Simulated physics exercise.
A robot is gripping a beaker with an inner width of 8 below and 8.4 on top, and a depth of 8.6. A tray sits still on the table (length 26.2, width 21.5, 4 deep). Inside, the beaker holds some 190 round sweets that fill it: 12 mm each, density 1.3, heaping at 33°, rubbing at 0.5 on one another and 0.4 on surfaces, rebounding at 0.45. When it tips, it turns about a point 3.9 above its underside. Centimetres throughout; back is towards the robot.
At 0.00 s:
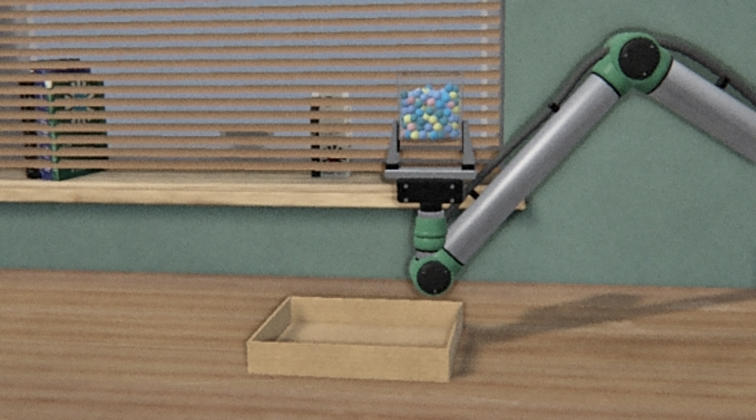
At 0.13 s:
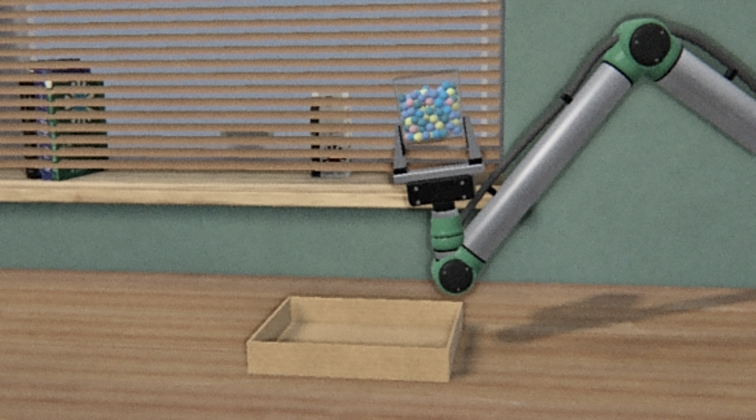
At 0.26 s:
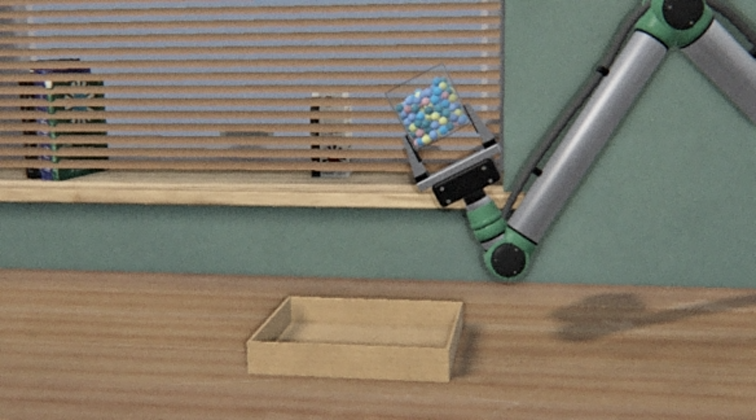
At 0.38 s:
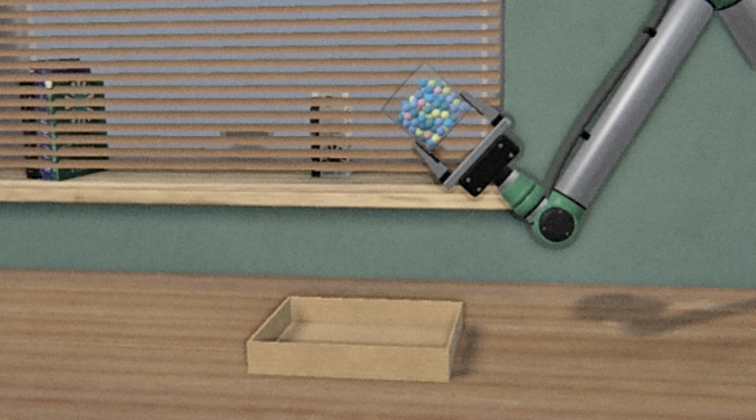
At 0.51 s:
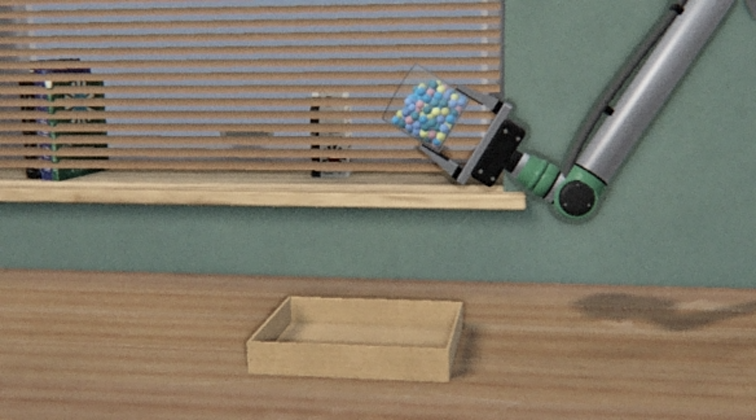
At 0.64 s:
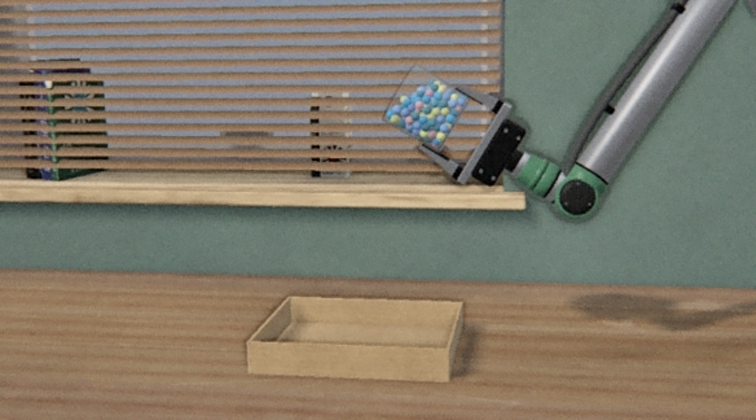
Against a green wall with a blind-covered window, a robot arm holds an upright clear container of colourful round sweets above an open tray on a wooden table. The arm tilts the container steadily to the left, and the sweets shift toward its lower side. Finally it stays steeply tipped, the sweets still inside.
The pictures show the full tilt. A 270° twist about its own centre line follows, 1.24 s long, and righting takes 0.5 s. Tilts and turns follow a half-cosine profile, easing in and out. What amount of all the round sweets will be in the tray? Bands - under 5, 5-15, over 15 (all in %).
Under 5 %.
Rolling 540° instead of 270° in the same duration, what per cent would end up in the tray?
Roughly 5 %.
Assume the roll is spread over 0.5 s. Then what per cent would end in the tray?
It would come to around 0 percent.
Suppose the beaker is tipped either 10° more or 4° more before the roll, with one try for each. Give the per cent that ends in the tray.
The first try gives around 15 percent, the second around 5 percent.
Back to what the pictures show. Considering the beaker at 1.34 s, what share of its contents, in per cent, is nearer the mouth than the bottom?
Mouth-half fraction: Approx. 35 %.
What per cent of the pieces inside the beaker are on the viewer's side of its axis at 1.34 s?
55 per cent.
After 1.34 s, tipped 59°, highest piece 38 above the table; 193 in the beaker, 1 in the tray.
After 2.03 s, tipped 47°, highest piece 37 above the table; 192 in the beaker, 2 in the tray.
After 2.58 s, upright, highest piece 39 above the table; 192 in the beaker, 2 in the tray.
After 3.28 s, upright, highest piece 39 above the table; 192 in the beaker, 2 in the tray.
In the end, 192 in the beaker, 2 in the tray. That is 1 % in the tray.
